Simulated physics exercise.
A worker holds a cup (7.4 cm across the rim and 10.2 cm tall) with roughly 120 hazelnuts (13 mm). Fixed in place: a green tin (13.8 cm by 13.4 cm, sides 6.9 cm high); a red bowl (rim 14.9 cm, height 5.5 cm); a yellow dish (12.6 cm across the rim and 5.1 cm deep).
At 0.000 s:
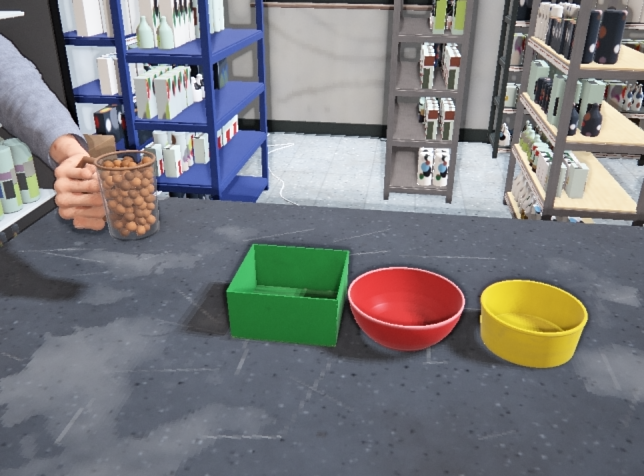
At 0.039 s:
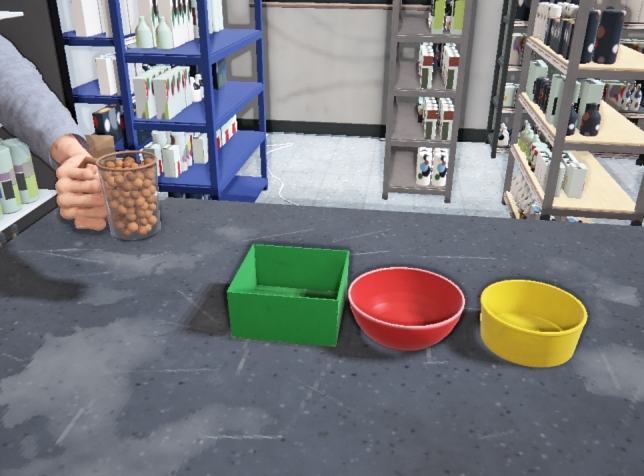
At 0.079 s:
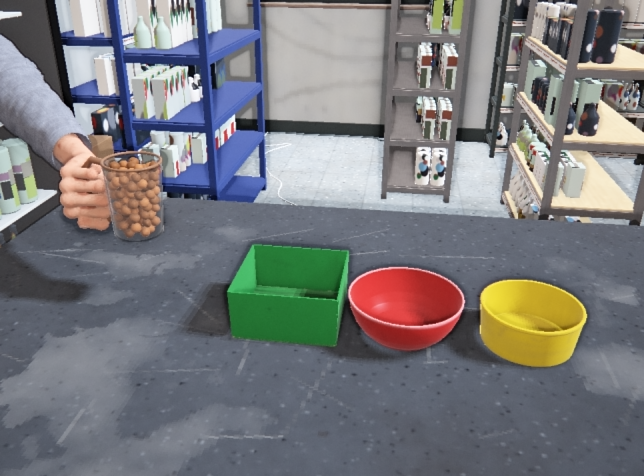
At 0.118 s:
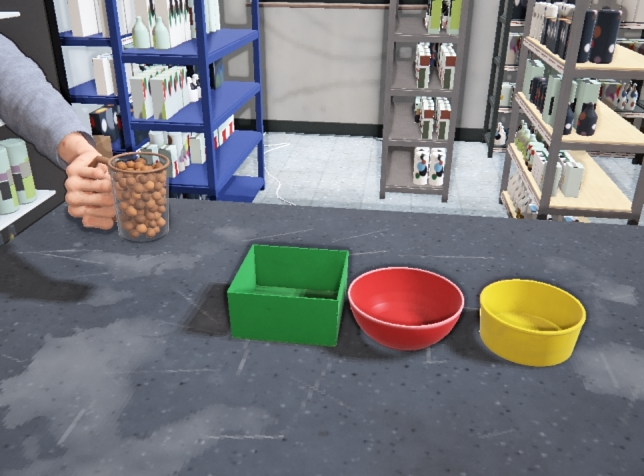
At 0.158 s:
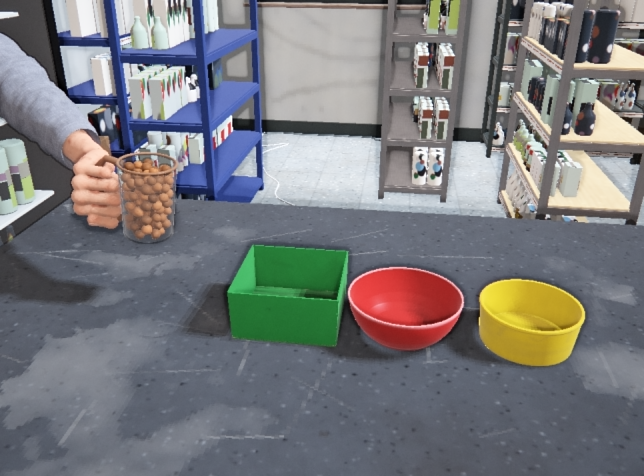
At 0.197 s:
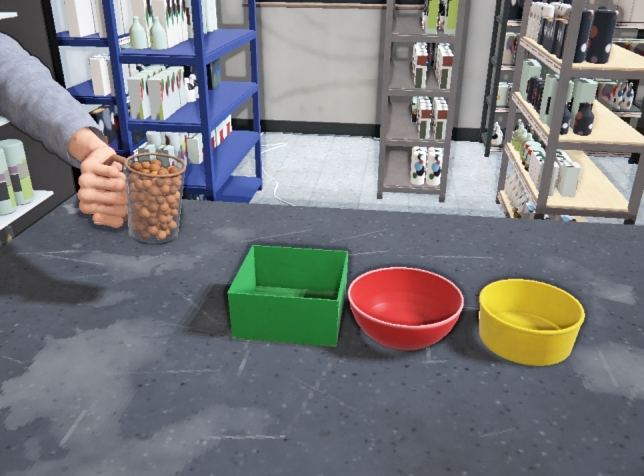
At first, a hand at the left holds a clear cup full of round brown nuts upright above a dark counter, where a green tin, a red bowl and a yellow dish sit in a row. Then the hand moves the cup slightly to the right, tilting it a little rightward, while the nuts stay inside.
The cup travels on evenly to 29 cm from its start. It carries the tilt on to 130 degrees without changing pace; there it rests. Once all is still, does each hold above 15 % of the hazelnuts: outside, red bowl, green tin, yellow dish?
Outside: Below, red bowl: Above, green tin: Below, yellow dish: Below.
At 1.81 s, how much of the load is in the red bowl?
Some 45 per cent.
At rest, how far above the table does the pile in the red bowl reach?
Roughly 4.5 cm.
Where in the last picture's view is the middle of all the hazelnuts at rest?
At about (404, 317).
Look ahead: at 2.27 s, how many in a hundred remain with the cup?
Roughly 0 per cent.
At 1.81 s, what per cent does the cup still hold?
Some 50 per cent of the load.
Then, at 0.82 s, tilt 49 degrees; cup 100 %; middle of all pieces near (261, 206).
After 1.34 s, tilt 83 degrees; cup 95 %, red bowl 5 %; middle of all pieces near (350, 219).
Then, at 1.81 s, tilt 114 degrees; cup 50 %, red bowl 45 %, in the air 5 %; middle of all pieces near (371, 265).
Then, at 2.27 s, tilt 130 degrees; red bowl 100 %; middle of all pieces near (403, 317).
At rest (2.9 s), yellow dish 0 %, outside 0 %, green tin 0 %, cup 0 %, red bowl 100 %.
